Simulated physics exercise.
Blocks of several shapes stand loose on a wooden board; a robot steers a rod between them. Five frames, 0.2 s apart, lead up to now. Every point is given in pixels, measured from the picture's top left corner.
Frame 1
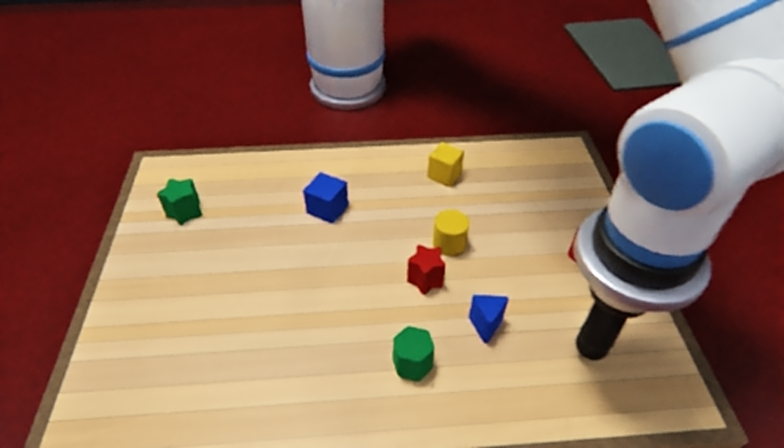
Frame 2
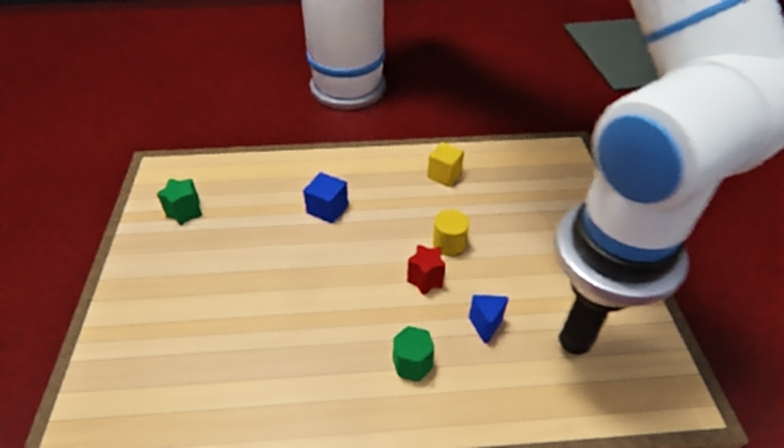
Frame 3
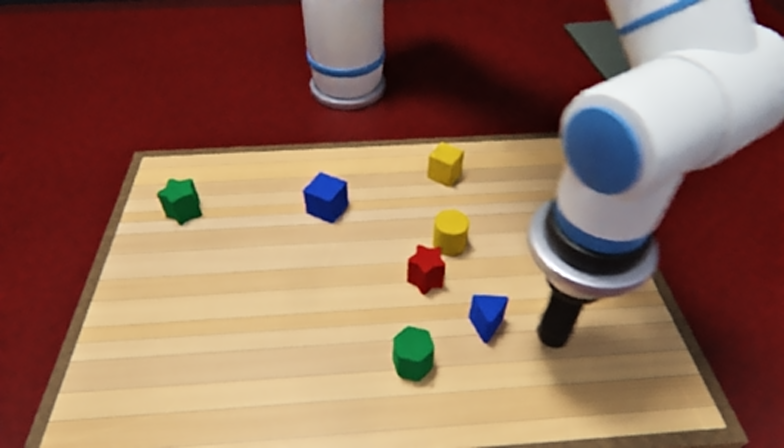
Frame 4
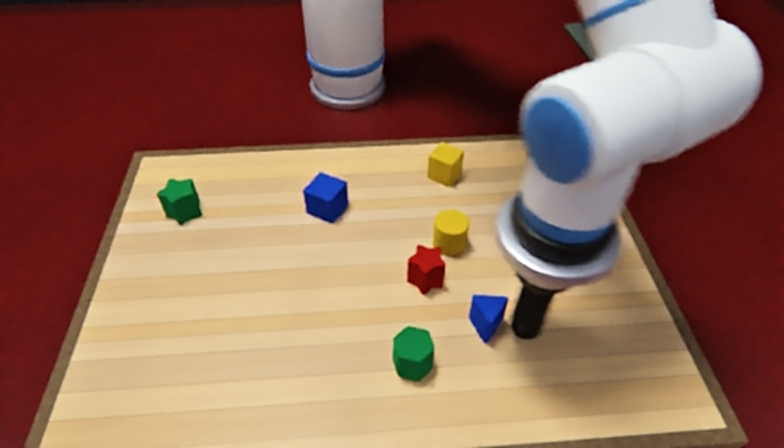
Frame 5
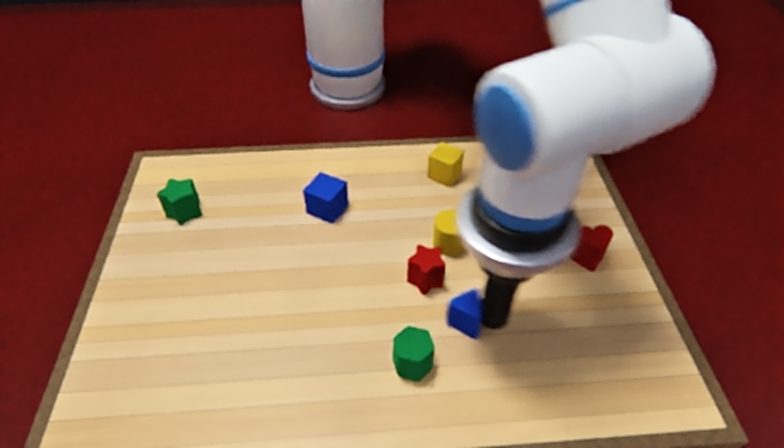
On a wooden board scattered with small coloured blocks, a white robot arm holds a black rod near the right side. The rod moves steadily left across the board toward a blue triangular block, then pushes it a short way left, while a red block comes into view behind the arm.
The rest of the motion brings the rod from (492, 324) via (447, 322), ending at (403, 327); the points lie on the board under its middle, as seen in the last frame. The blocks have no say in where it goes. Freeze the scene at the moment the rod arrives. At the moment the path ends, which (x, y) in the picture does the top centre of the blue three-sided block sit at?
Put as a pixel place, it's (376, 302).
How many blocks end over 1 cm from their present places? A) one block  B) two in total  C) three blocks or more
It's A.
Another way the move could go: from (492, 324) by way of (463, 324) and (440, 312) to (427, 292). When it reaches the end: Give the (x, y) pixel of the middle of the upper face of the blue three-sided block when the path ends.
Just about (415, 296).
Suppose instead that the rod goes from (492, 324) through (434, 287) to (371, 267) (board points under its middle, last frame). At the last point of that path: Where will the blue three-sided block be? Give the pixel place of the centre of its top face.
My estimate: (446, 296).
What follows on the original path. Halfway along, rod at (447, 316); blue three-sided block at (421, 300).
At the end, rod at (403, 320); green hexagon unmoved; blue three-sided block at (376, 302), turned 15° clockwise.
